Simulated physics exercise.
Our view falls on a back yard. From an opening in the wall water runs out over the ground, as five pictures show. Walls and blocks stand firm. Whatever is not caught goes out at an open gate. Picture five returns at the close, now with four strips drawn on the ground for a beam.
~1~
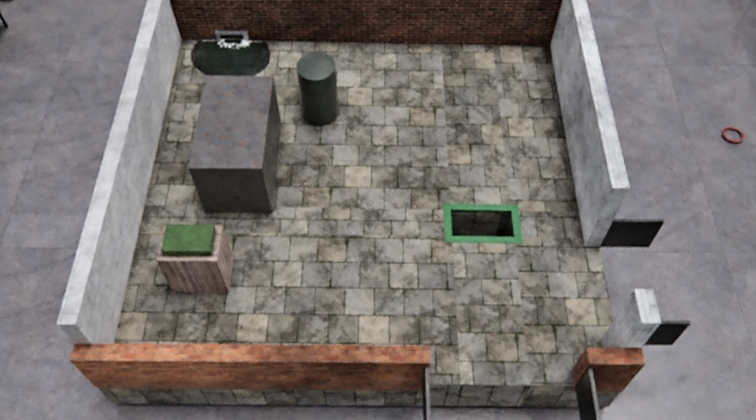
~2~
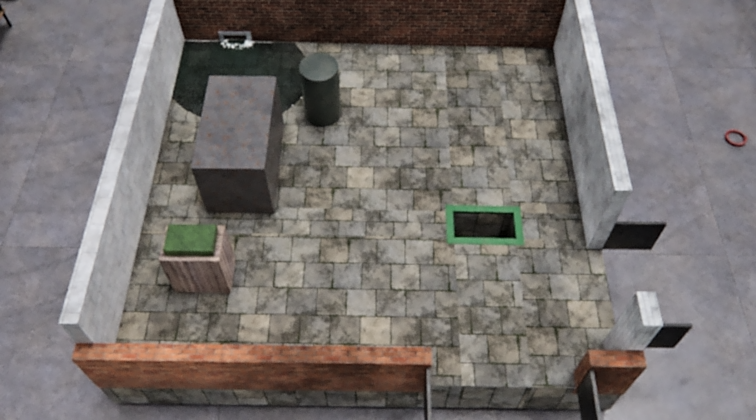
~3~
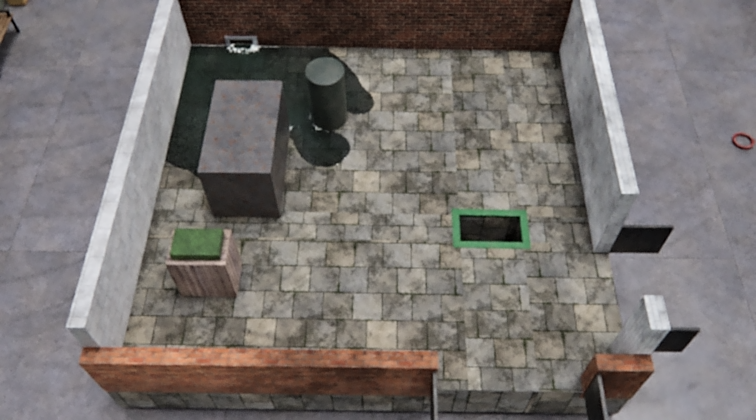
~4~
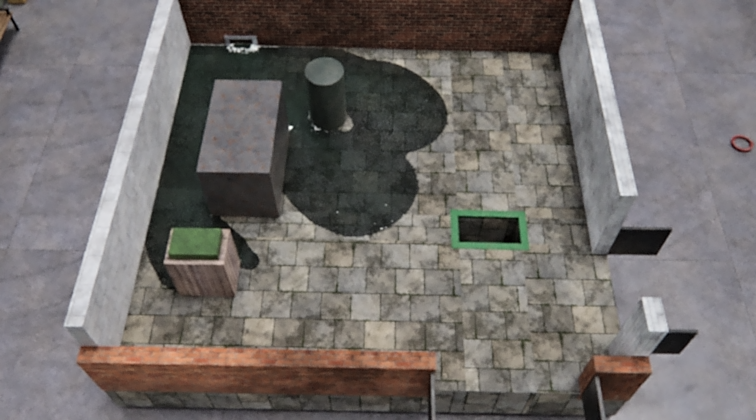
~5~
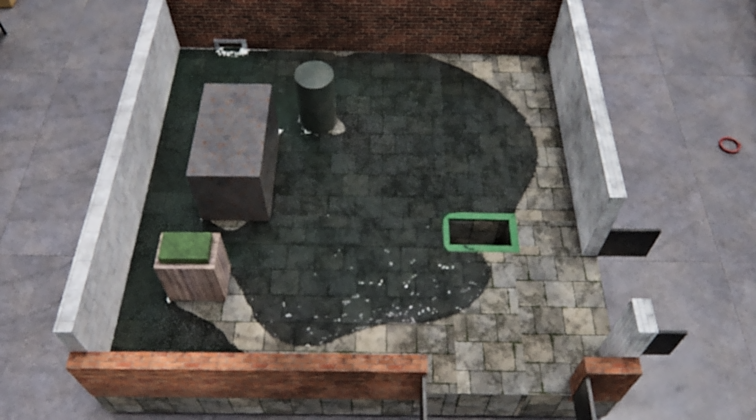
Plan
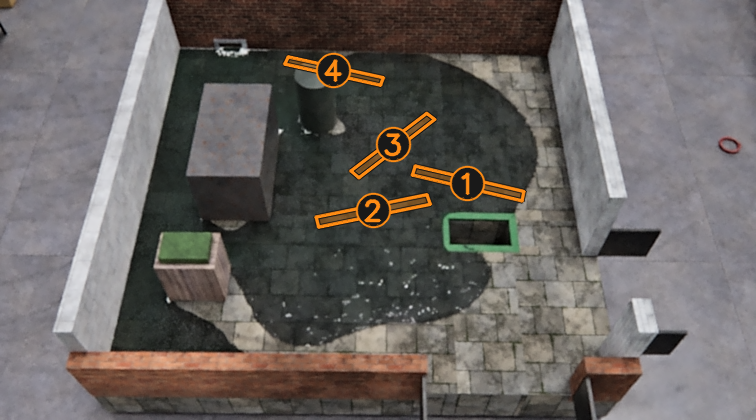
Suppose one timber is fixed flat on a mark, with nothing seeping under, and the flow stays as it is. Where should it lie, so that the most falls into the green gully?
Take 4.
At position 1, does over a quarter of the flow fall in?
No.
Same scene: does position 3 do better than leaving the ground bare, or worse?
It is worse.
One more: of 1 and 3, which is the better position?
That is position 1.
On the marked copy, 1 from (413, 170) to (522, 196); 2 from (317, 222) to (428, 199); 3 from (354, 174) to (430, 116); 4 from (286, 60) to (381, 81).
If 1 is chosen, about 11 % of the stream goes into the green gully, about 89 % out by the gates.
If 2 is chosen, about 9 % of the stream goes into the green gully, about 91 % out by the gates.
If 3 is chosen, about 6 % of the stream goes into the green gully, about 94 % out by the gates.
If 4 is chosen, about 16 % of the stream goes into the green gully, about 84 % out by the gates.
